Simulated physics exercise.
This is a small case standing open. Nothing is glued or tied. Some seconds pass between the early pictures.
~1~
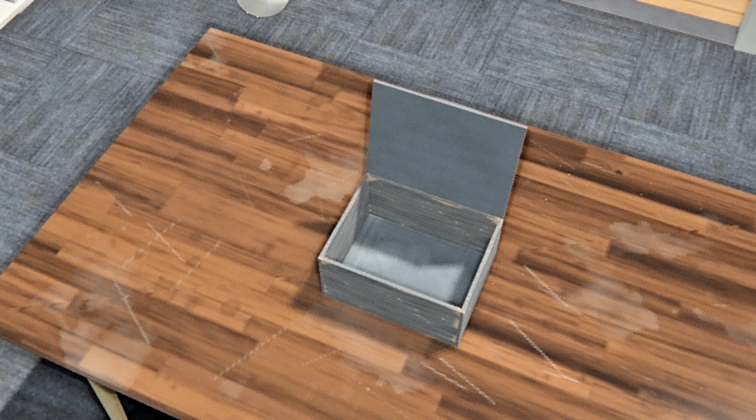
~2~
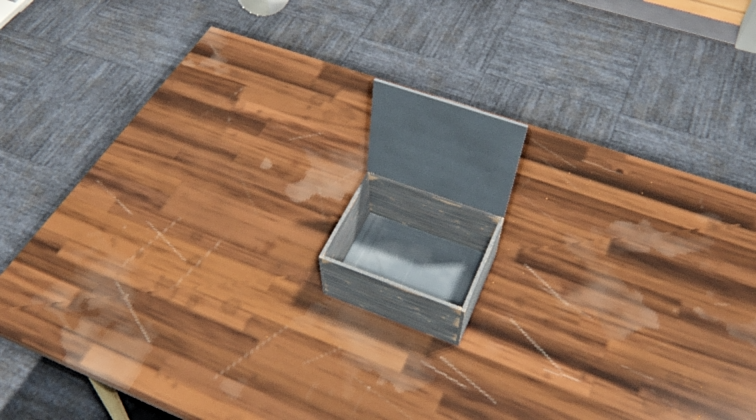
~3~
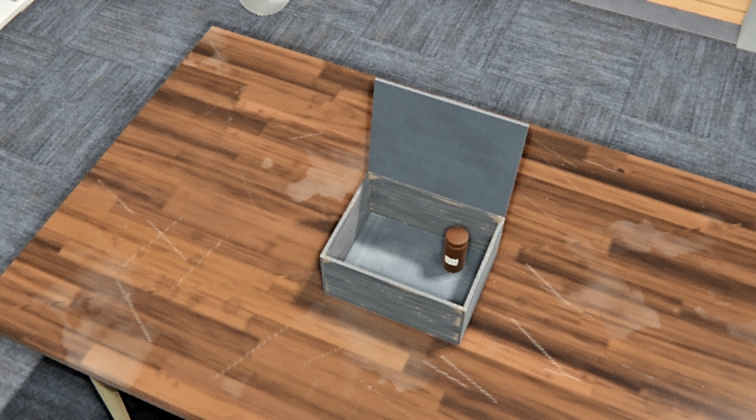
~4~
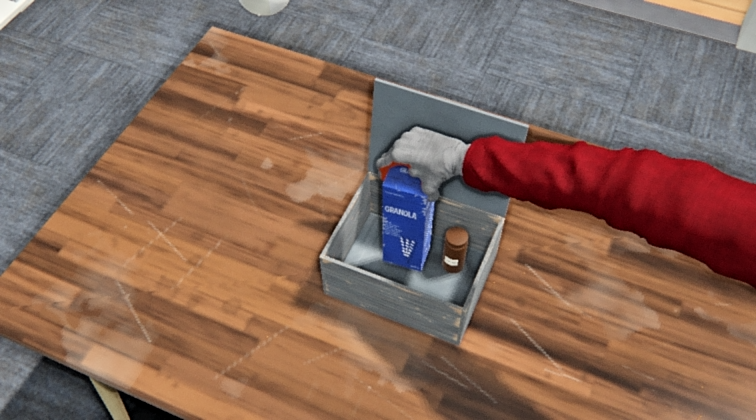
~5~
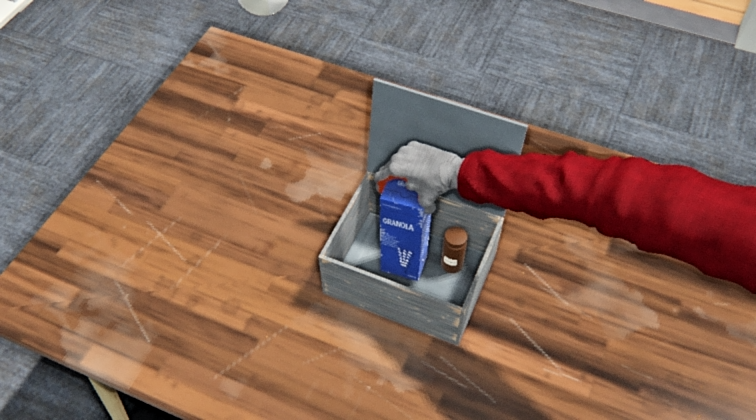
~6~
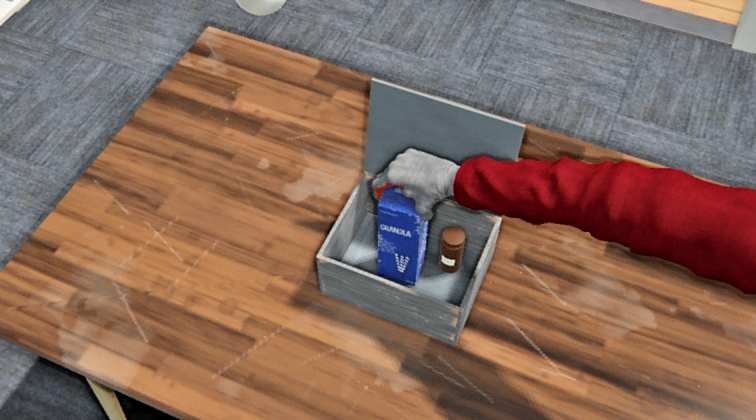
A brown shaker appeared in the empty open gray case on the wooden table, then a gloved hand in a red sleeve held a blue granola carton beside it and lowered it slightly into place.
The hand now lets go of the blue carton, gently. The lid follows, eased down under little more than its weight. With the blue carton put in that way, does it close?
Here the lid is held up.
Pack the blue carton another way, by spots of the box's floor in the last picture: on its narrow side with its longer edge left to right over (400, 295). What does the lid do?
Then it closes.
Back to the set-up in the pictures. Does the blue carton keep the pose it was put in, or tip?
It stays as placed.
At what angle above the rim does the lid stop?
Some 55° above the rim.
Then, 1.10 s on from there, lid starting down.
Then, 1.40 s on from there, lid 77° above the rim.
Then, 1.60 s on from there, lid 59° above the rim.
In the end, lid 57° above the rim; both unmoved. At the end, from the last picture's camera, blue carton near (402, 236).
